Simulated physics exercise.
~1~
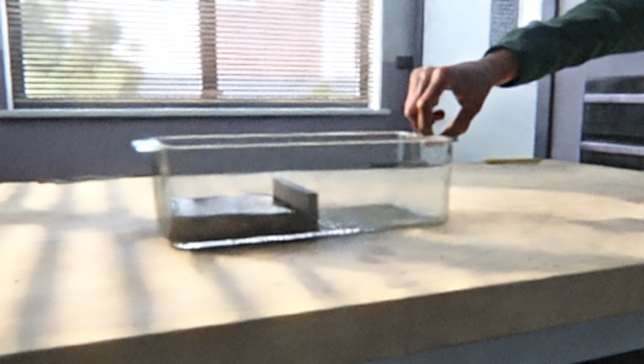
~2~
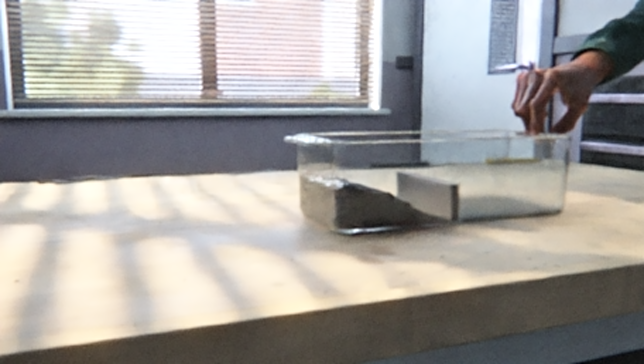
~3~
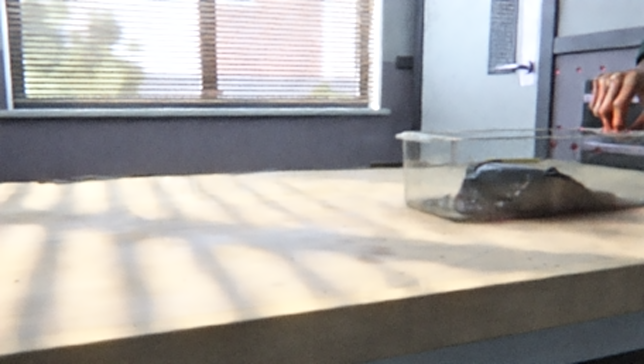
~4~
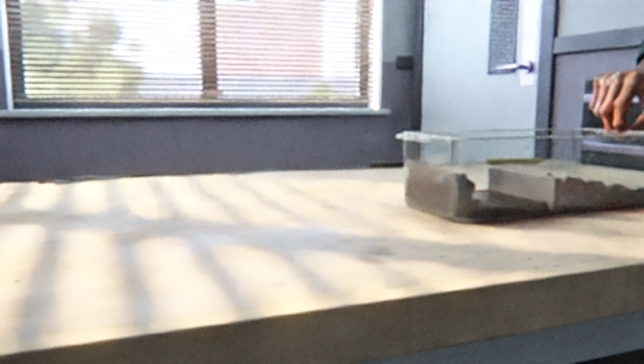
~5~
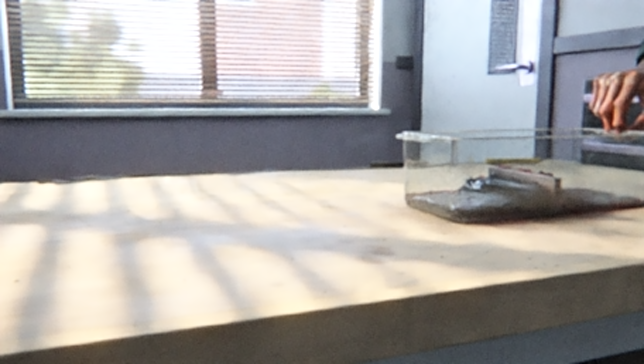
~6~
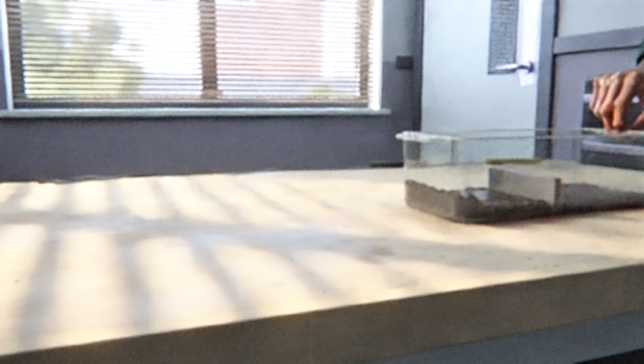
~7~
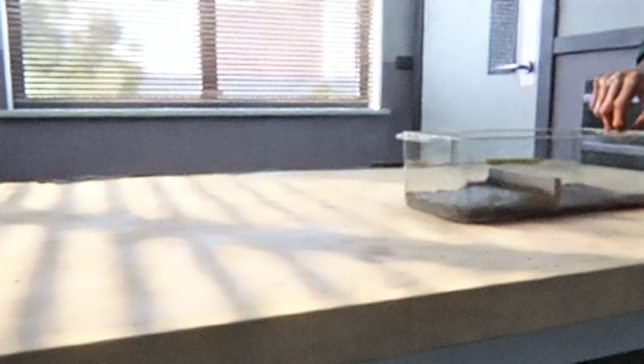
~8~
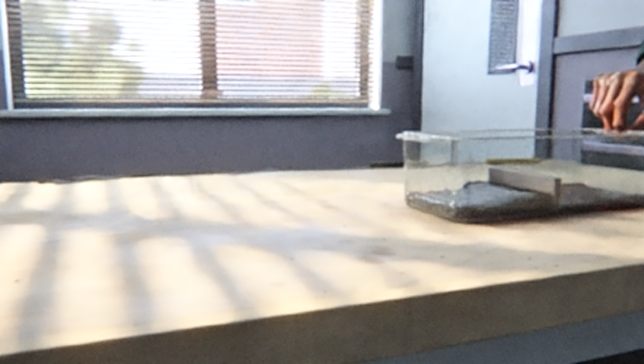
On a sunlit tabletop, a hand pulling a clear divided box rightward, dark liquid surging over the divider, then settling on both sides.
